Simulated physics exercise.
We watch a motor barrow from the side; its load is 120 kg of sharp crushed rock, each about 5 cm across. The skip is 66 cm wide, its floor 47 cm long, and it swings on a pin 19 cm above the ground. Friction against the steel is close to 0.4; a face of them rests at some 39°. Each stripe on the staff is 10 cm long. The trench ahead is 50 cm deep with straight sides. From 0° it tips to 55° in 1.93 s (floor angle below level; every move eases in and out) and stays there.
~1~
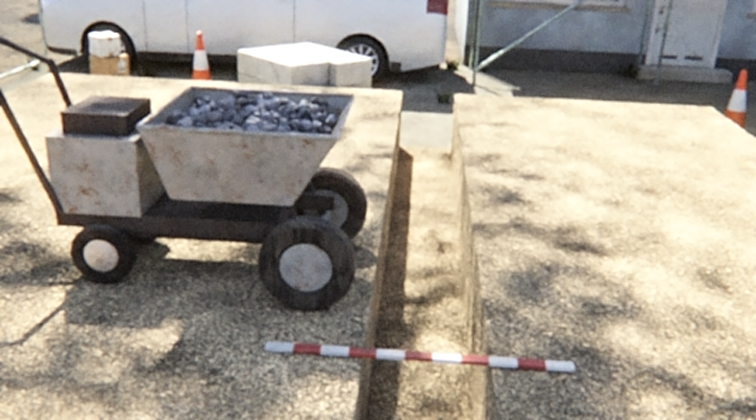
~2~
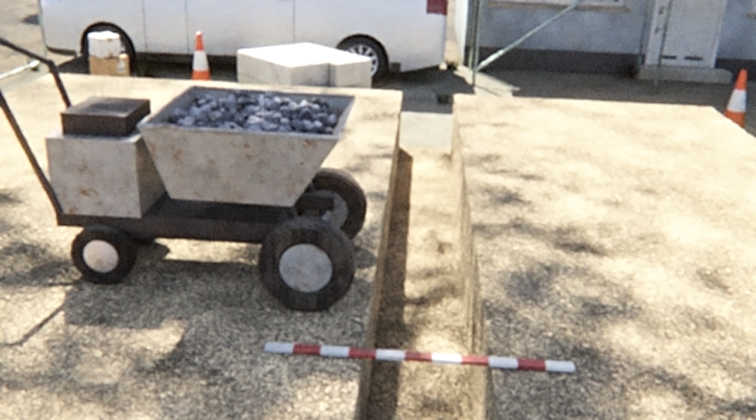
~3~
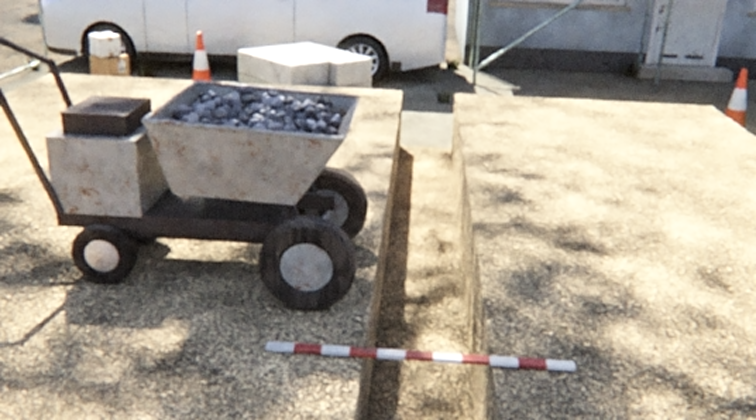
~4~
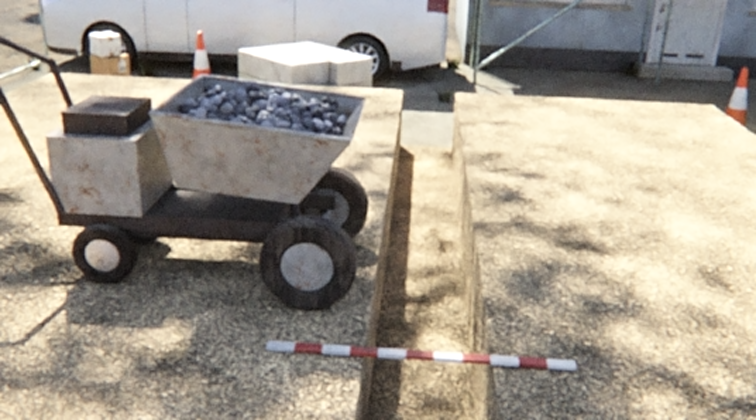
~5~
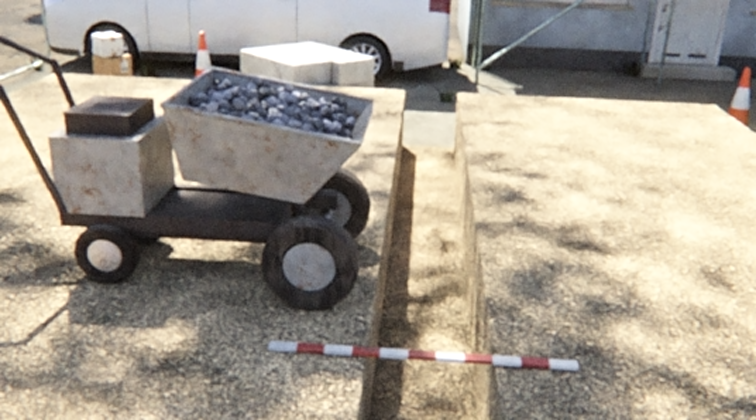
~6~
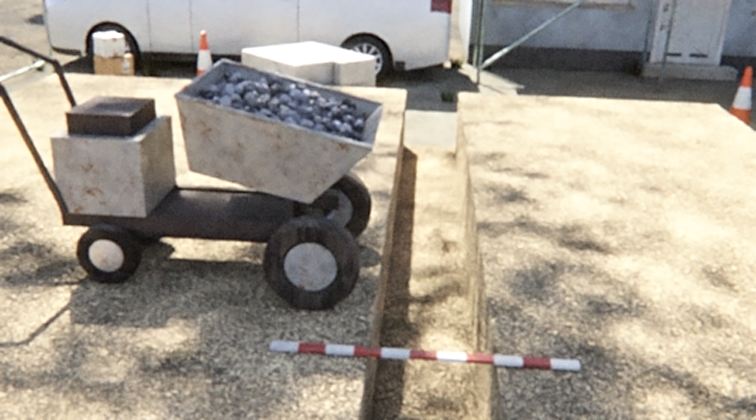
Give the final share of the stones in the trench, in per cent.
Some 8 per cent of it.
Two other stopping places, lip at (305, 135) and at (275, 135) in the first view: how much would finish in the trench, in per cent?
About 10 and 10 per cent.
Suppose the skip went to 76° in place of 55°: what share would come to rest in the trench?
It would be near 65 per cent.
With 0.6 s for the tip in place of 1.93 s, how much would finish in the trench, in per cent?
It would be near 10 per cent.
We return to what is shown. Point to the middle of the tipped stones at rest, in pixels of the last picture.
Their middle is at about (463, 391).
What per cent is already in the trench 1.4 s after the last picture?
About 0 per cent by then.
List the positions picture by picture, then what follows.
Lip at (337, 138), floor tilted 0°, highest stones at (245, 101), in the first picture.
The skip is at 1°, its lip at (339, 139); the top of the load is at (246, 101), in the second picture.
The skip is at 2°, its lip at (344, 140); the top of the load is at (250, 98), in the third picture.
Lip at (351, 141), floor tilted 5°, highest stones at (249, 94), in the fourth picture.
The skip is at 9°, its lip at (361, 144); the top of the load is at (251, 90), in the fifth picture.
Lip at (372, 149), floor tilted 13°, highest stones at (251, 84), in the sixth picture.
Then, 0.9 s after the last picture the floor is at 46°, 100 % in the skip; the foremost stones are at (417, 178).
Then, 1.4 s after the last picture the floor is at 55°, 98 % in the skip, 2 % in the trench; the foremost stones are at (464, 282).
Then, 1.8 s after the last picture the floor is at 55°, 94 % in the skip, 5 % in the trench; the foremost stones are at (493, 322).
Then, 3.7 s after the last picture the floor is at 55°, 92 % in the skip, 8 % in the trench, 1 % past the trench; the foremost stones are at (518, 337).
